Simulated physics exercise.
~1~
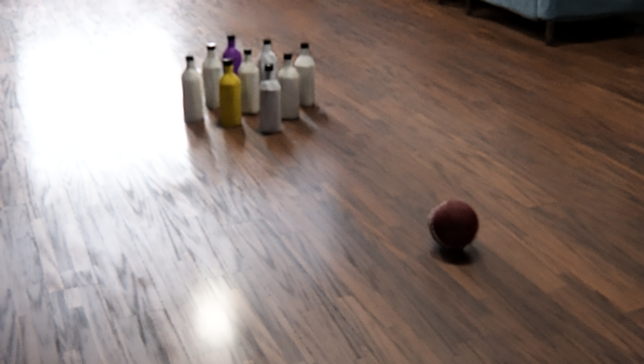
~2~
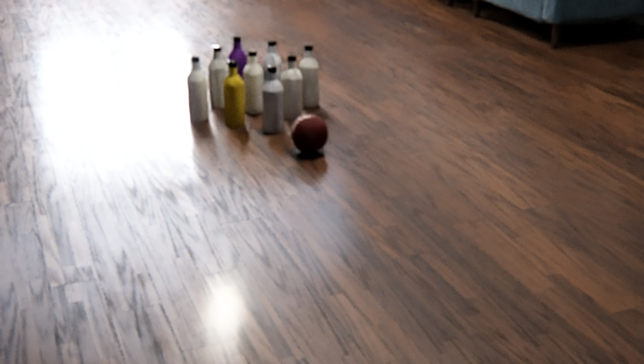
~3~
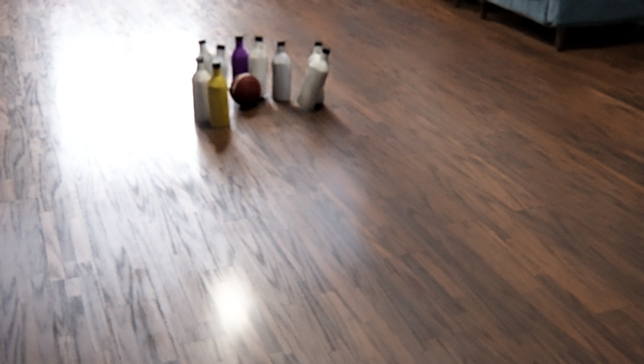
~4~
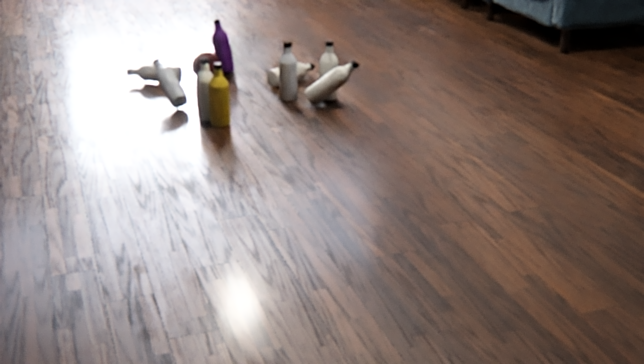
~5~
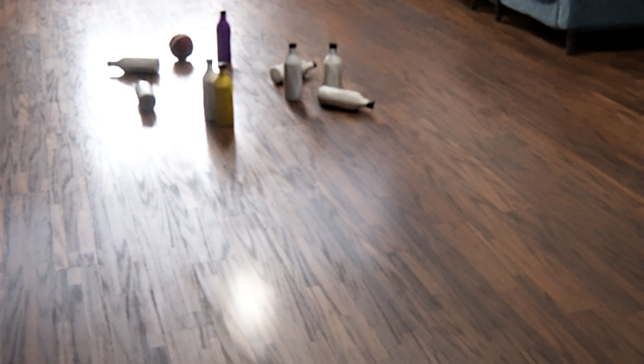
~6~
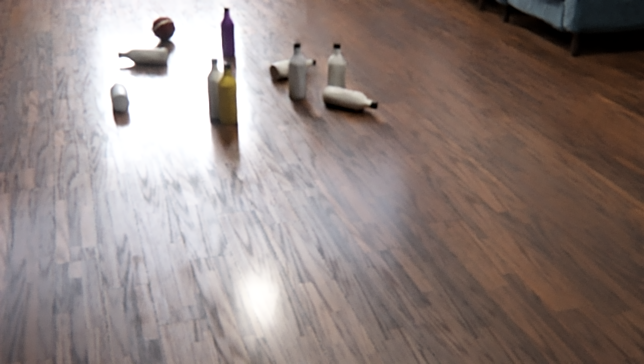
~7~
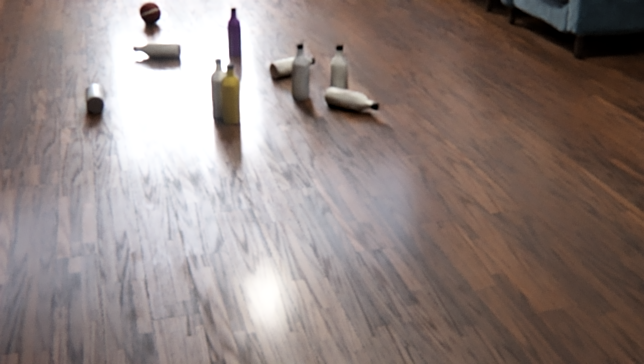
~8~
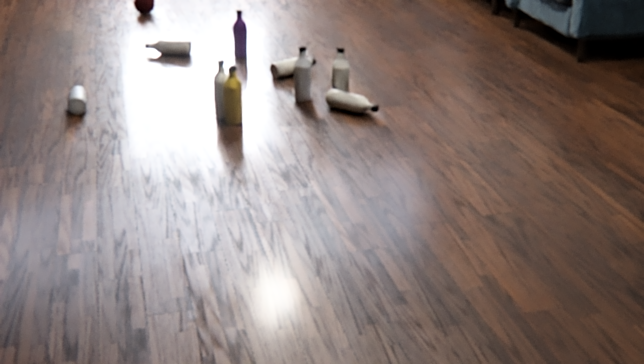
Nine capped bottles stand grouped until a dark red ball knocks four over and rolls away.
